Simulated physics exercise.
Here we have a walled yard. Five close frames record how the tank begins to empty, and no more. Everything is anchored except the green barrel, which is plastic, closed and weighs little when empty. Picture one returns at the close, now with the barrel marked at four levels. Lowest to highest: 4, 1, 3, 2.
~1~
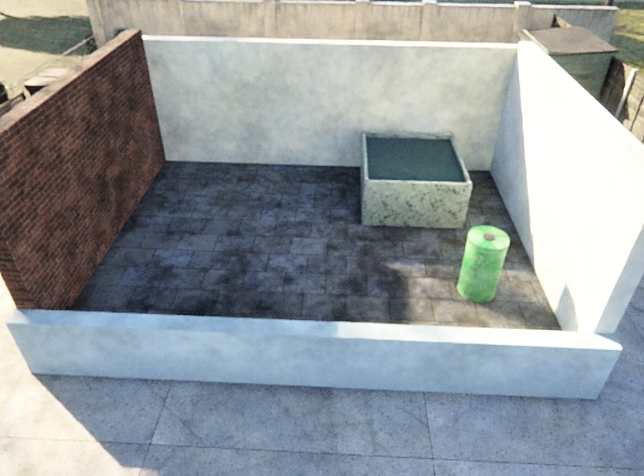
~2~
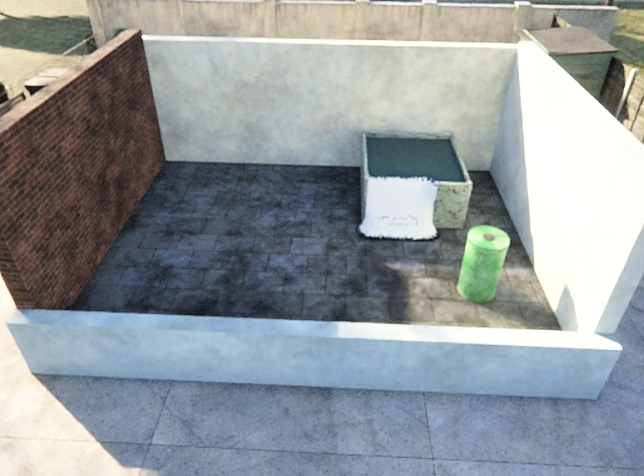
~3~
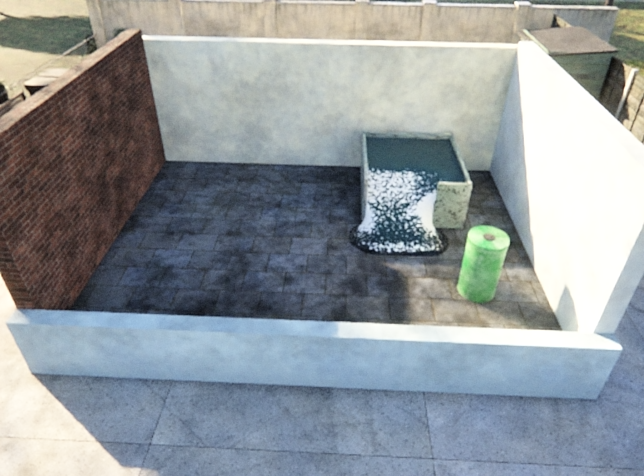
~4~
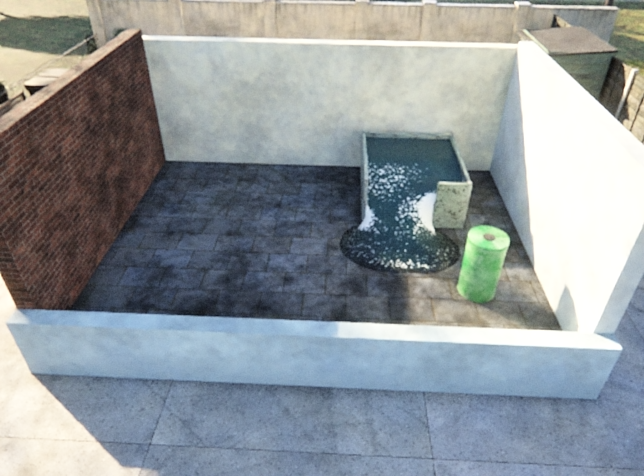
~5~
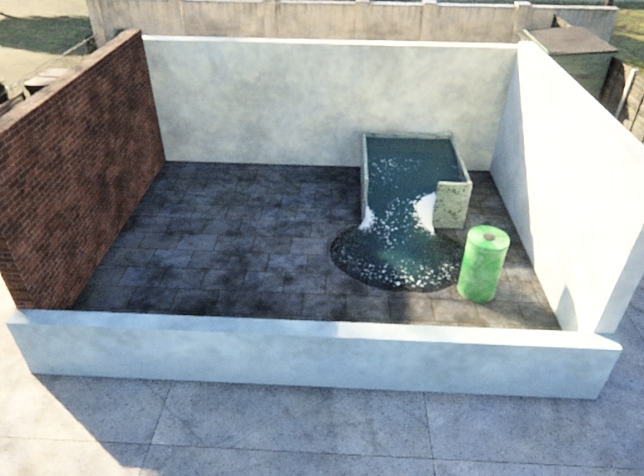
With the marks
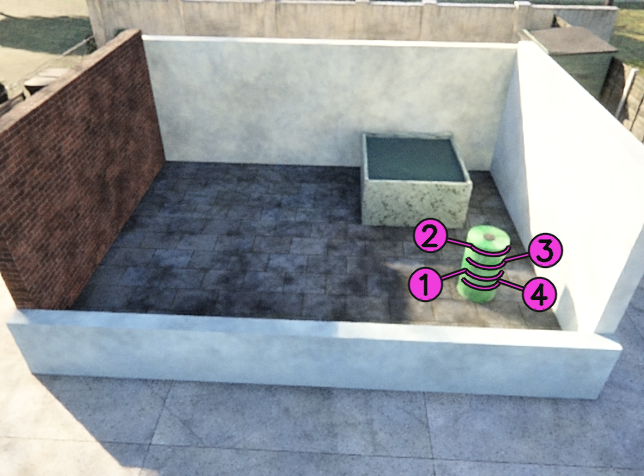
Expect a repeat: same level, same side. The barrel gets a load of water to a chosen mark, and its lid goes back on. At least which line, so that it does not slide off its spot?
4 is the one.
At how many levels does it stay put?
All of the four.
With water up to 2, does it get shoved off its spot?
No, that is safe.
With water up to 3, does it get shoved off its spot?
No, that is safe.
In magenta, 1 at (486, 279); 2 at (492, 254); 3 at (489, 267); 4 at (483, 288); from the bottom up 4, 1, 3, 2.
For level 1, it does not move.
For level 2, it does not move.
For level 3, it does not move.
For level 4, it does not move.
